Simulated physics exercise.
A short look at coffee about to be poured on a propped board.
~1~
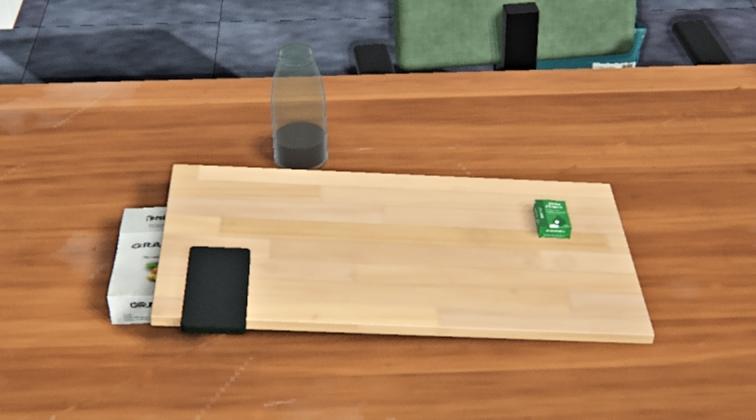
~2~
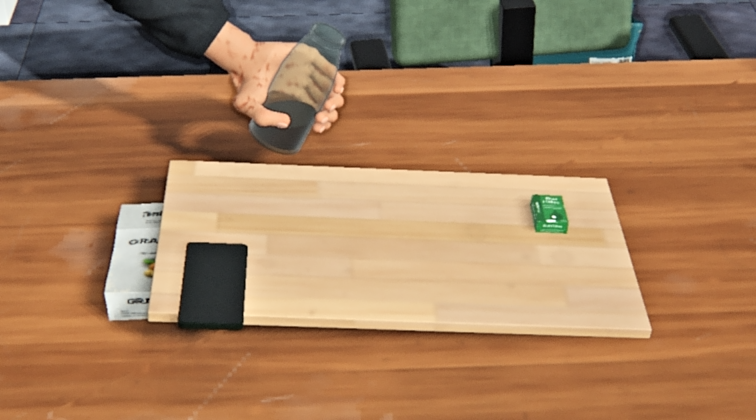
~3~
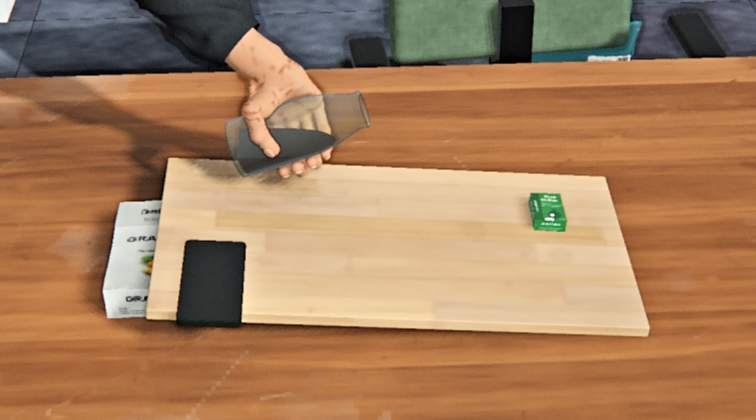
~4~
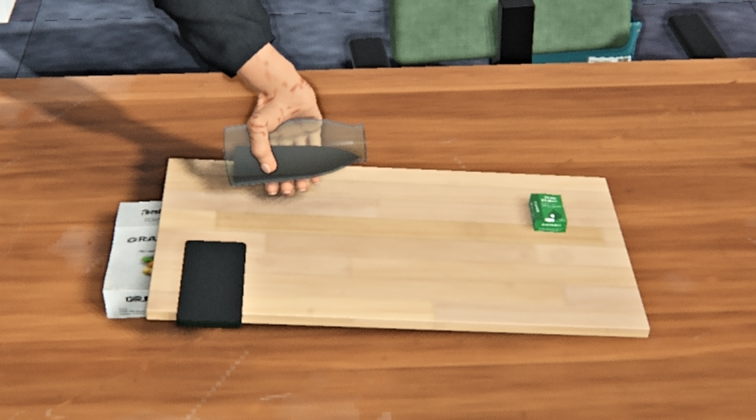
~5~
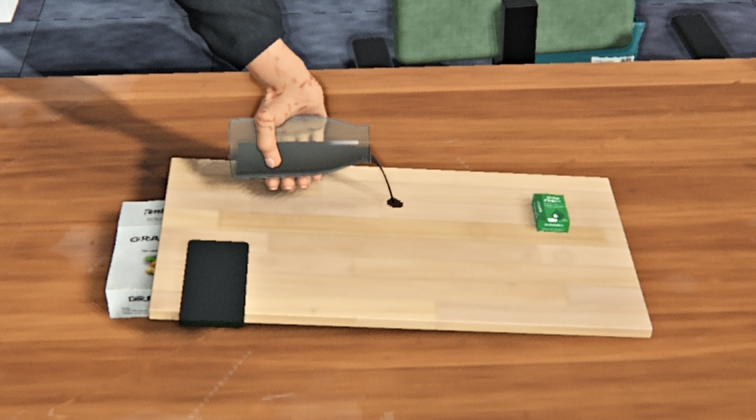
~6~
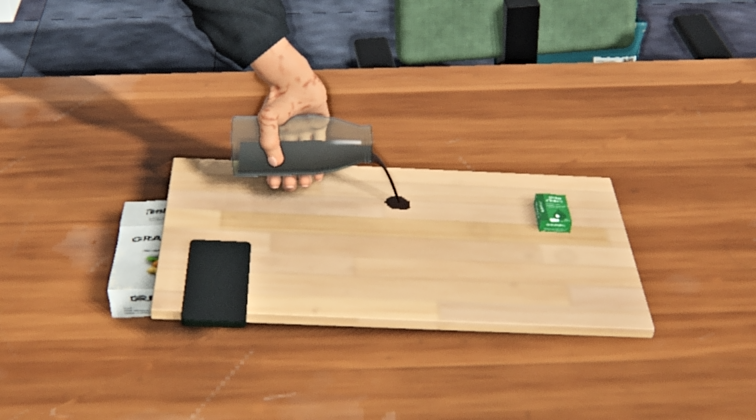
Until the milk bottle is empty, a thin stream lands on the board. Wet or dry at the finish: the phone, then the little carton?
On the left the phone - dry; on the right the little carton - wet.
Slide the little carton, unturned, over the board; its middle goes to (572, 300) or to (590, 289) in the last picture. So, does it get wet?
In the first spot it stays clear, in the second spot it stays clear.
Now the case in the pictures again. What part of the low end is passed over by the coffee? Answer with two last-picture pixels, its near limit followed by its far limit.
It's wet from (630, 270) at the near side to (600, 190) at the far side.
A moment on, it runs down to the right; the phone is untouched; the little carton is untouched.
Further on, it runs down to the right and off the end; the phone is untouched; the little carton is reached.
When it is over, it runs down to the right and off the end; the phone is untouched; the little carton is reached.
